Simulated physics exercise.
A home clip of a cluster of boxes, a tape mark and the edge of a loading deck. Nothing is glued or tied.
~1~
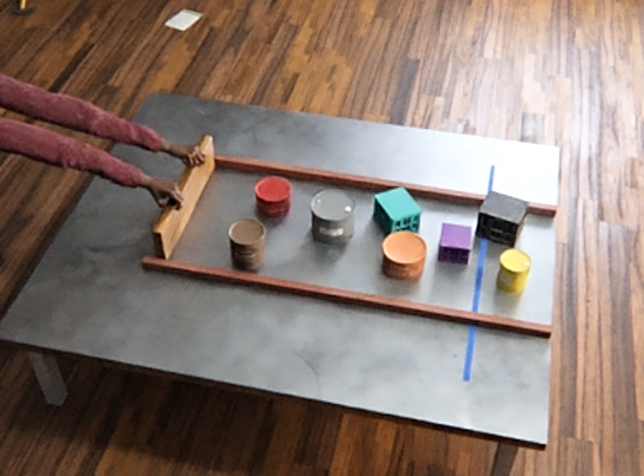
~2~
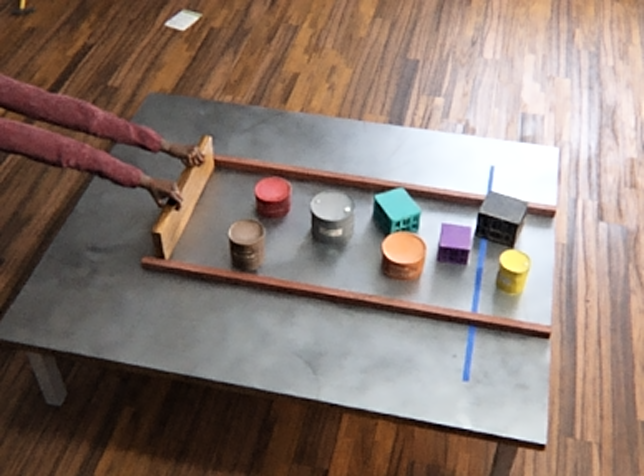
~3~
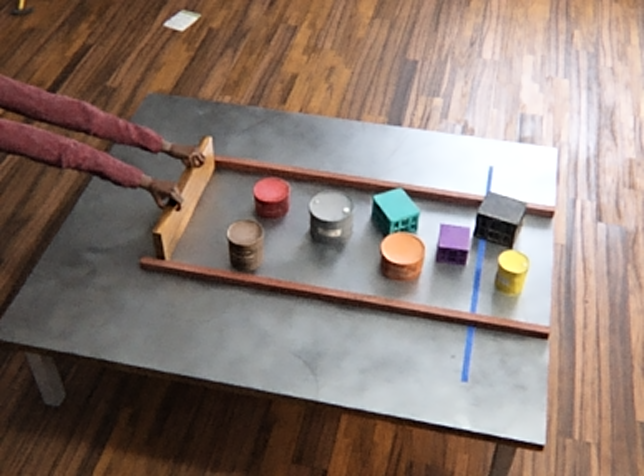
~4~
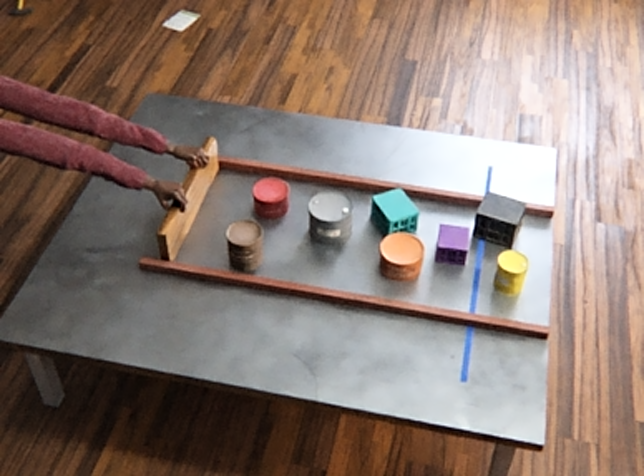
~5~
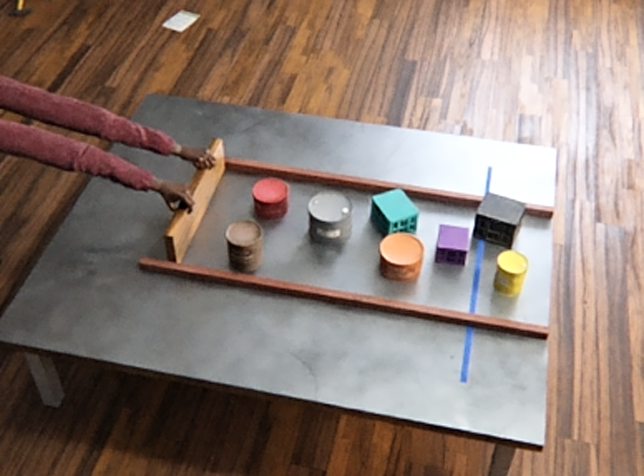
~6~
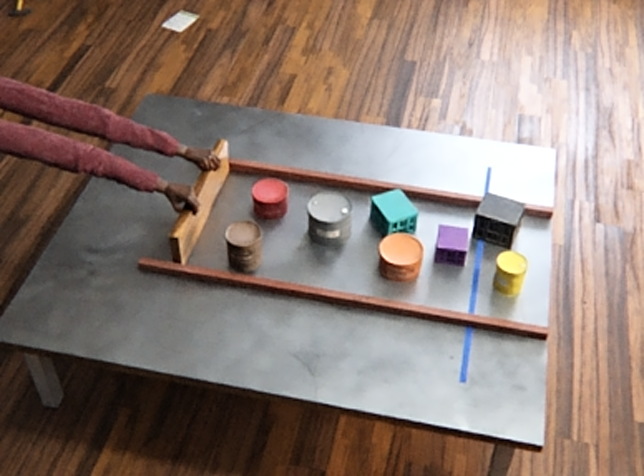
On a grey tabletop above a wood floor, two hands hold a plank upright between two wooden rails, left of scattered red, brown, grey, turquoise, orange, purple, black and yellow containers and a blue tape line. The hands then slide the plank a short way right, while the containers stay in place.
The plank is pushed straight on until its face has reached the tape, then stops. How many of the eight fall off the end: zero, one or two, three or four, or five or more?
Here the number that fall off is one or two.
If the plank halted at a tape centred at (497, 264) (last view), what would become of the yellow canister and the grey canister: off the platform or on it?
The yellow canister goes over; the grey canister does not fall.
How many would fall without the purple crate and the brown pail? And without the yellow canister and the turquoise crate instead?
Fallen: 1, and 0 in the other try.
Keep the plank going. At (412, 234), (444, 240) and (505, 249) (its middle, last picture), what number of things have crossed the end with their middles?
Place by place, 0, 0 and 5.
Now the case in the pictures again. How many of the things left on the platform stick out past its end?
Overhanging: 3.
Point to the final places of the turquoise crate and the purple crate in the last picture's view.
About (535, 229), and the other about (537, 258).
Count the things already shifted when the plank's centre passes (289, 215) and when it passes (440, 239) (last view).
The counts are 3 and 8.
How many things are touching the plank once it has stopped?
That makes 3.
Soon after, none off yet; yellow canister at rest near (510, 274); black crate at rest near (499, 220); purple crate at rest near (452, 245).
Then, none off yet; yellow canister moving near (513, 274); black crate moved a little near (521, 223); purple crate moved about its own width near (483, 251).
At rest, the number that fall off is one or two; fallen, black crate and yellow canister.
